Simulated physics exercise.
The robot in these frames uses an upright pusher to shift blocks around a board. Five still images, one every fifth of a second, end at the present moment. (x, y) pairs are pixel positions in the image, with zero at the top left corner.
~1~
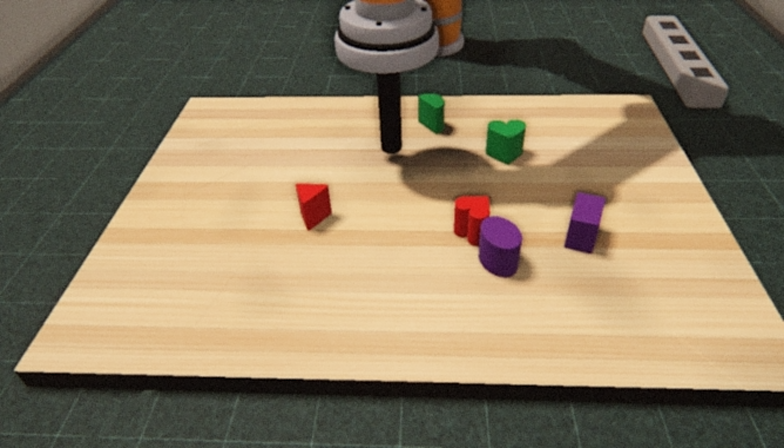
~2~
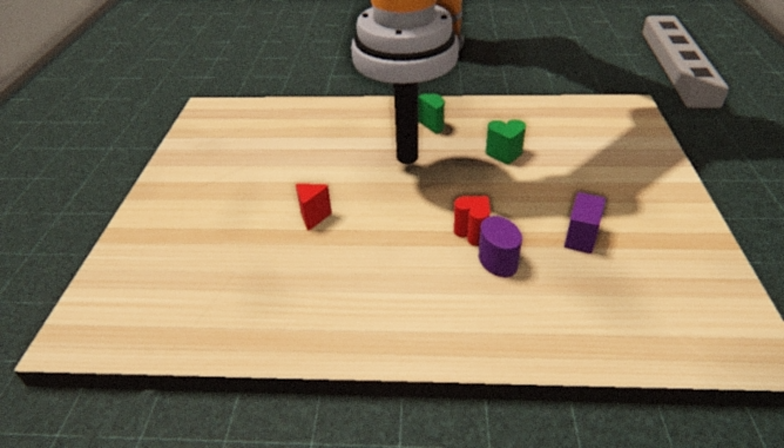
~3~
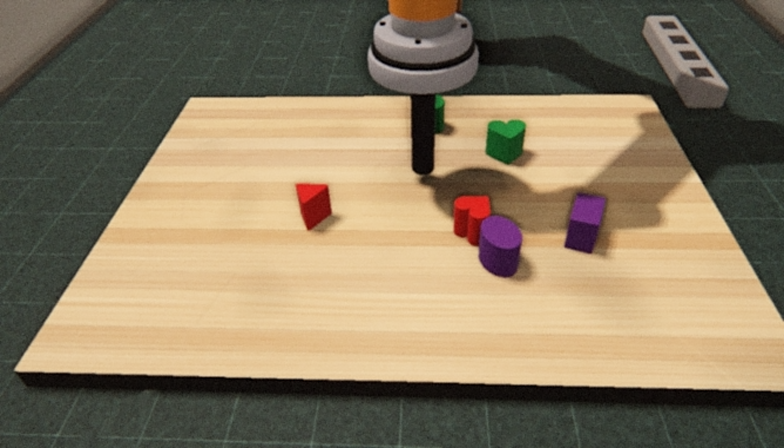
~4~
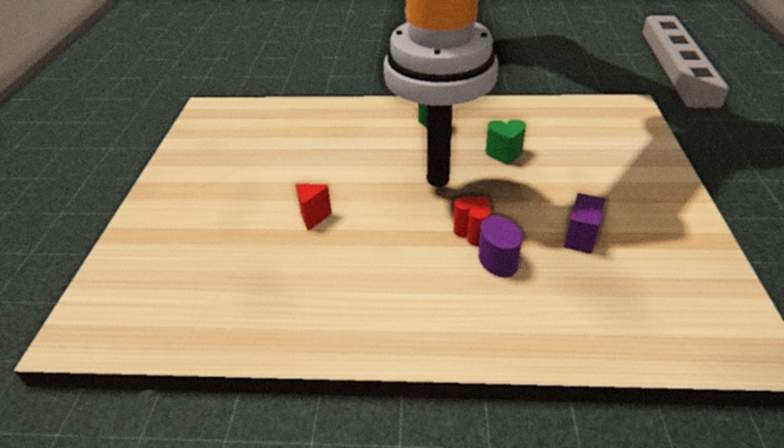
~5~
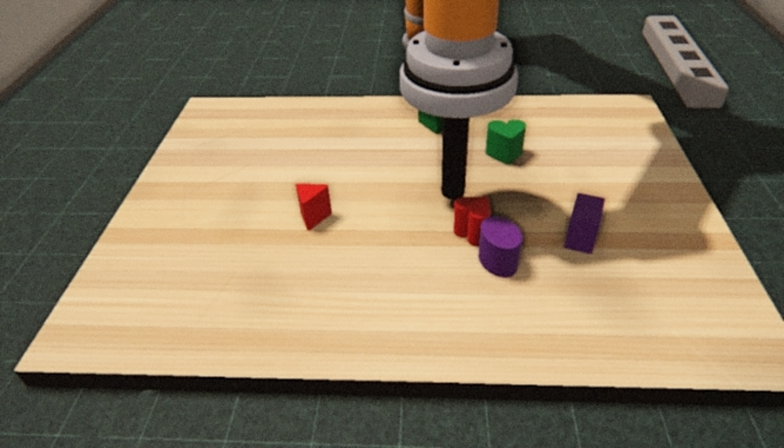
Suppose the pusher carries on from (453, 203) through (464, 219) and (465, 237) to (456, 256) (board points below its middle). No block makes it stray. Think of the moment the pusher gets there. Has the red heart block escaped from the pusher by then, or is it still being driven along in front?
It is no longer ahead.
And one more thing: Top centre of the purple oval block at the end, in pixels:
Its top centre is at about (525, 247).
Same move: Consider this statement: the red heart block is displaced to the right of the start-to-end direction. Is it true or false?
False
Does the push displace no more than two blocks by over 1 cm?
The answer is yes.
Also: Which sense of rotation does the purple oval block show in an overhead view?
Seen from above, clockwise.
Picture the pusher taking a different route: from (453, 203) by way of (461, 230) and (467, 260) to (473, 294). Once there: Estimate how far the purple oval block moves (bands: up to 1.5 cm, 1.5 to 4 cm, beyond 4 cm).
Between 1.5 and 4 cm.
The first path, step by step. Halfway along, pusher (467, 219); red heart block (483, 216), turned 15° anticlockwise; purple oval block (513, 242).
At the end, pusher (457, 247); red heart block (490, 230), turned 75° anticlockwise; purple oval block (525, 247), turned 25° clockwise.
